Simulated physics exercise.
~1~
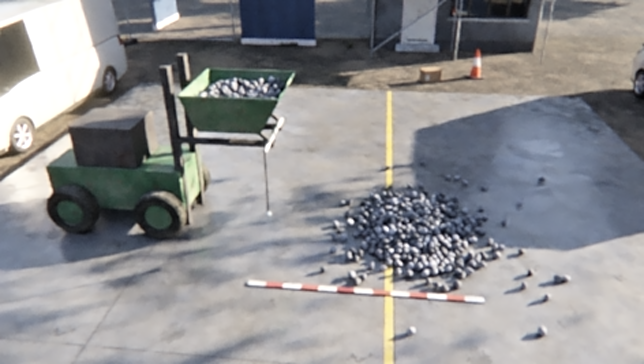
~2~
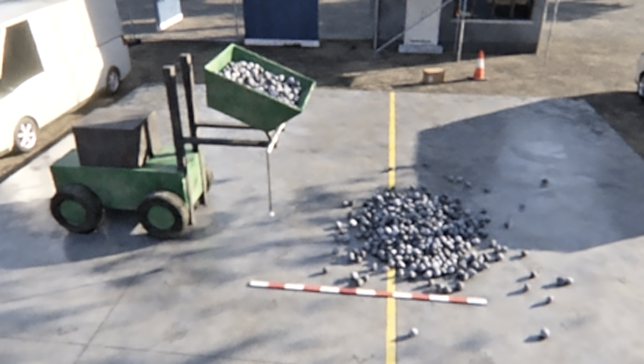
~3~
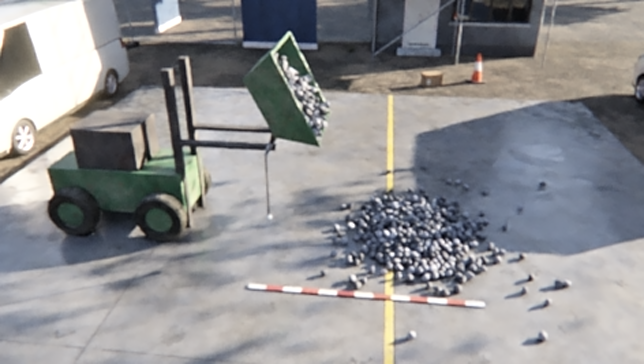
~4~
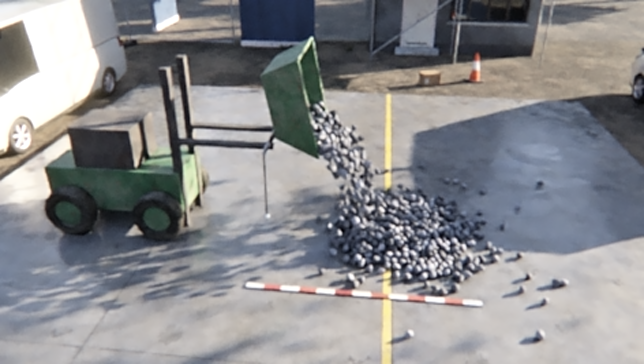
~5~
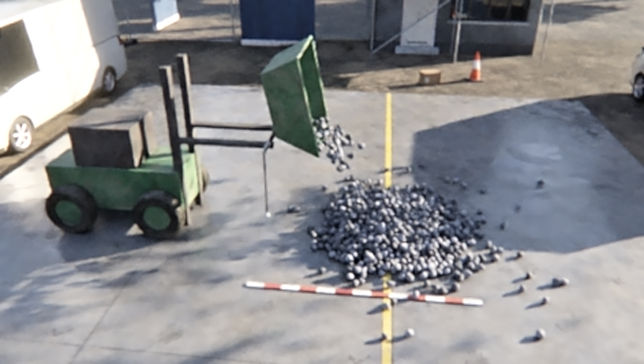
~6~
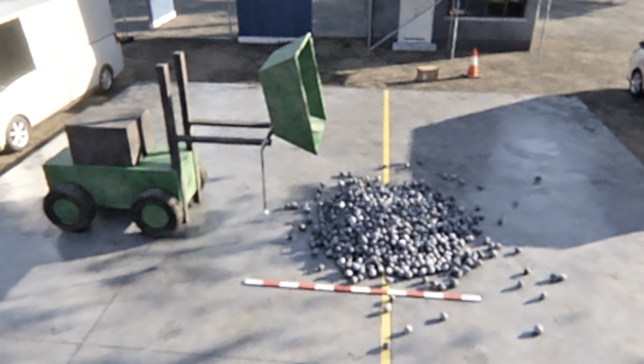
A green forklift's skip tips steeply to the right, emptying its grey stones onto the pile.
